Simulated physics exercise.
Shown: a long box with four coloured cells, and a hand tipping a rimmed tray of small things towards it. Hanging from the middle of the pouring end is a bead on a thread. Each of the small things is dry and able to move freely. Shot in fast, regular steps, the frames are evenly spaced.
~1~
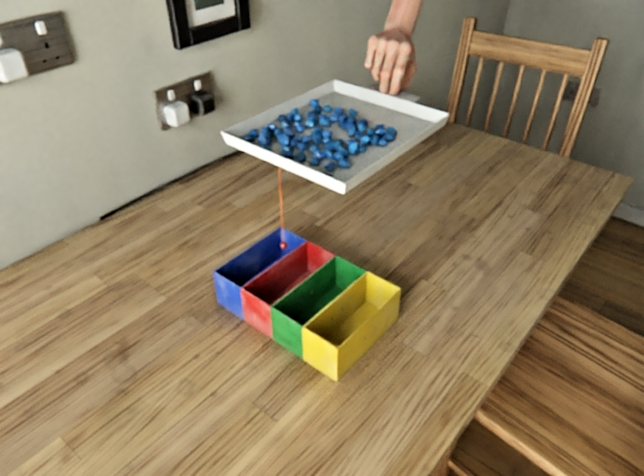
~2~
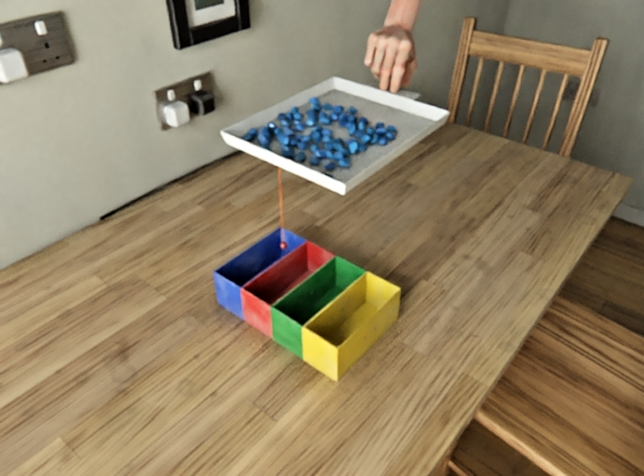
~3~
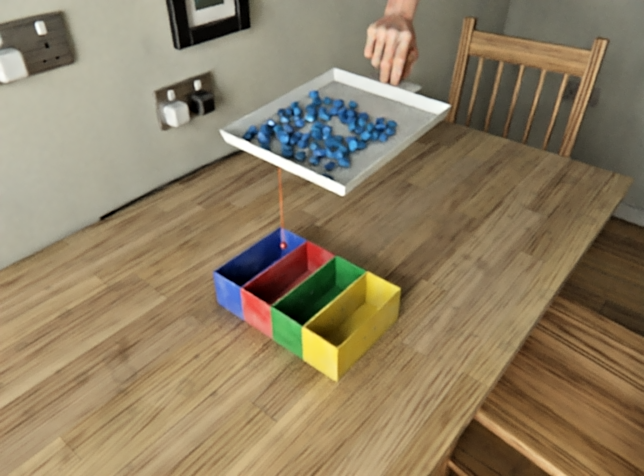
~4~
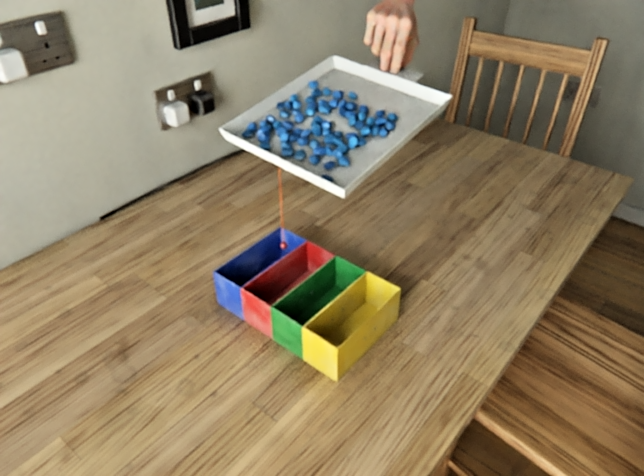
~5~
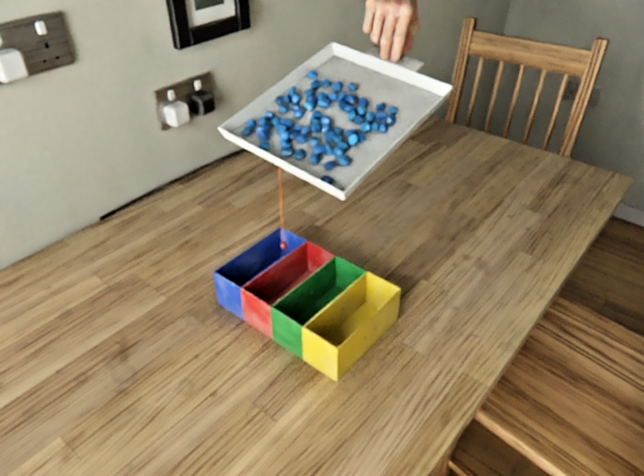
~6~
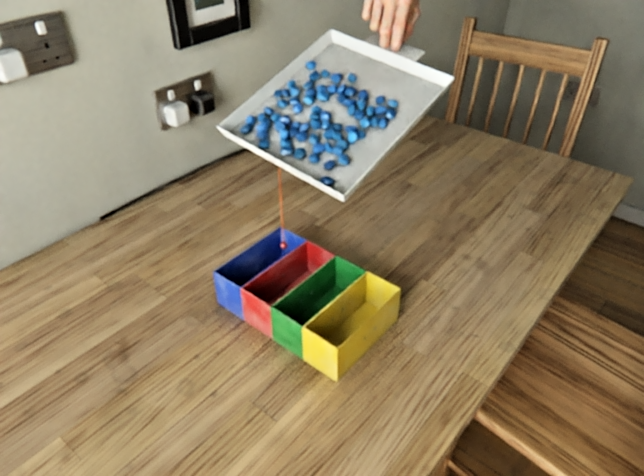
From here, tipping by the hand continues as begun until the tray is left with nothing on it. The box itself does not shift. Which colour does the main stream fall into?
The green cell.
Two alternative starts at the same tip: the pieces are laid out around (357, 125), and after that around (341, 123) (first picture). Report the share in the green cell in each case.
From the first start you get 60 in a hundred, from the second 50 in a hundred.
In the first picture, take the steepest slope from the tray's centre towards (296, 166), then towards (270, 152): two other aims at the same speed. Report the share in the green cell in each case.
In order, 30 in a hundred and 0 in a hundred.
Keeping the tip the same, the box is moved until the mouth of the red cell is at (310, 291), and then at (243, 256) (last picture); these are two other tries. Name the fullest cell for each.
That red cell, then yellow.
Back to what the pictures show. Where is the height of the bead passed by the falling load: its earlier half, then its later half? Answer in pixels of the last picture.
About (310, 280), and after that about (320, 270).
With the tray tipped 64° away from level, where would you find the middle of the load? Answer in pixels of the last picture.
Near (306, 156).
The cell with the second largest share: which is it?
The cell in red.
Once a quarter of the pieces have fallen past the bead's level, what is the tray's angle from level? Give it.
95°.
Soon after the last picture, tray tipped steeply; nearly all on the tray; a stray few falling or outside the box.
A little later, tray tipped past a quarter turn; about a quarter on the tray; about a third in the green cell; a small part in the red cell; a small part in the yellow cell; about a quarter falling or outside the box.
Later still, tray tipped past a quarter turn; about two thirds in the green cell; about a quarter in the red cell; a small part in the yellow cell; a stray few in the blue cell; a stray few falling or outside the box.
At rest, tray tipped past a quarter turn; about two thirds in the green cell; about a quarter in the red cell; a small part in the yellow cell; a stray few in the blue cell; a stray few outside the box.
